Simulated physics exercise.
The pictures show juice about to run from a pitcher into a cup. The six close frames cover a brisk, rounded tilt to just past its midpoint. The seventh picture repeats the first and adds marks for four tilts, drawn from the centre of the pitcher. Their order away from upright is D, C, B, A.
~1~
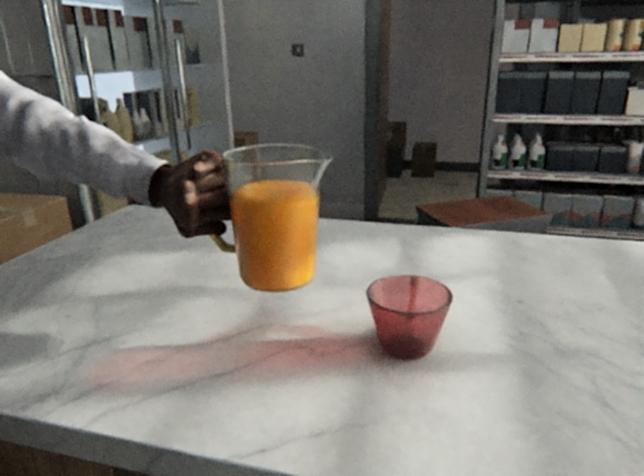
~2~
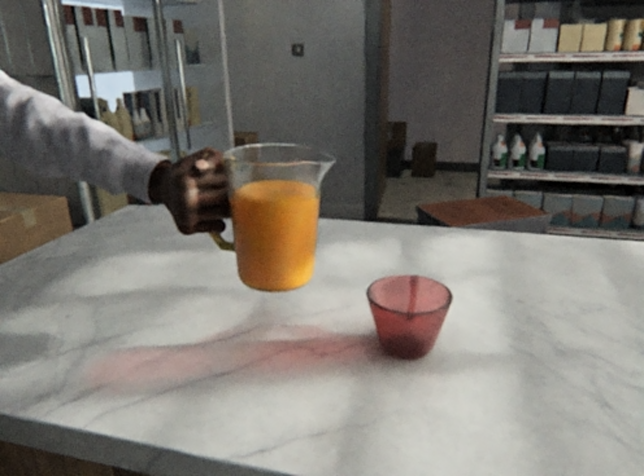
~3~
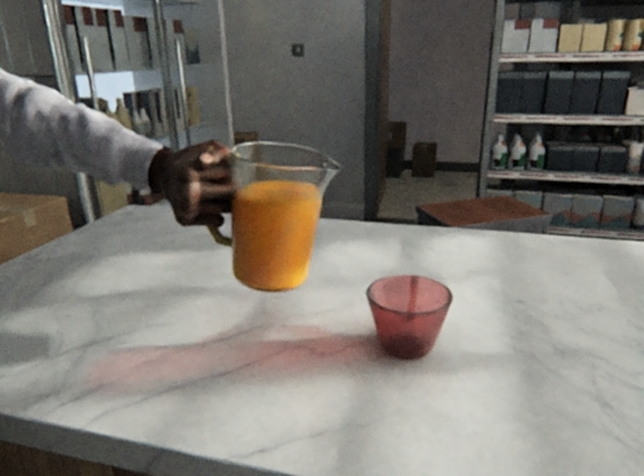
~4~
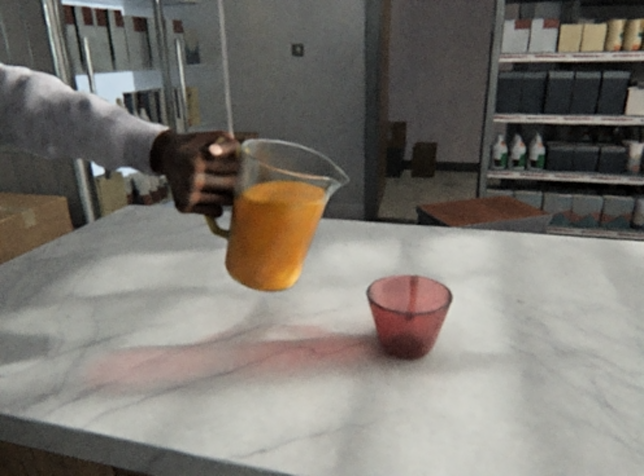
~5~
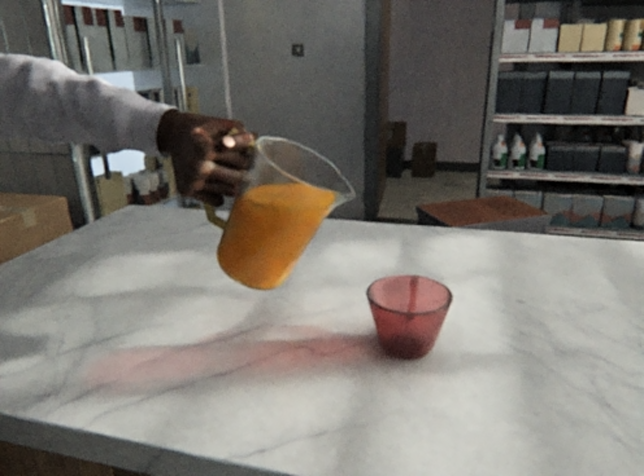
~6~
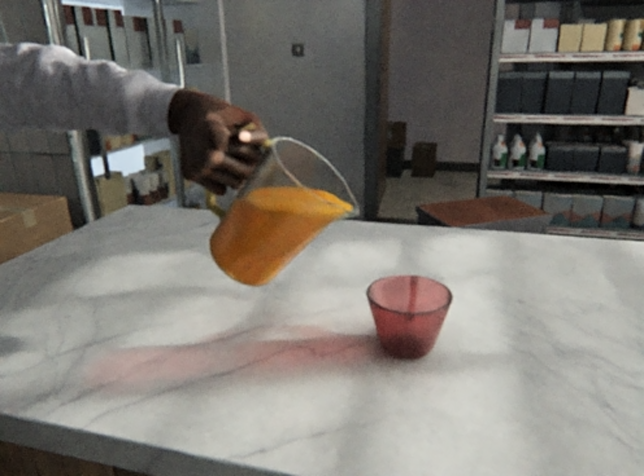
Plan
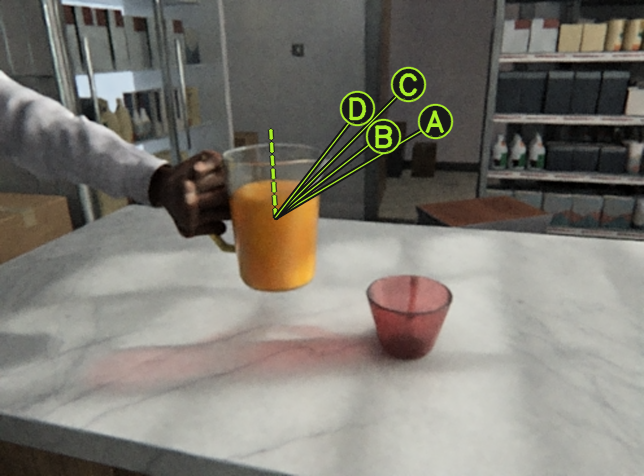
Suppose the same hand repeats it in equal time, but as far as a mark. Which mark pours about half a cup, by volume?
It is A.
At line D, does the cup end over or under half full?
Under half.
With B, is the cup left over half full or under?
Under.
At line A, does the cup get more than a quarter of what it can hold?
Yes, clearly.
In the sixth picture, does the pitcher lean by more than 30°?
Yes.
On the marked copy, A at (421, 130); B at (368, 145); C at (396, 96); D at (348, 123).
For line A, the cup ends with about 48 % of what it can hold.
For line B, the cup ends with about 29 % of what it can hold.
For line C, the cup ends with about 14 % of what it can hold.
For line D, the cup ends with about 4 % of what it can hold.
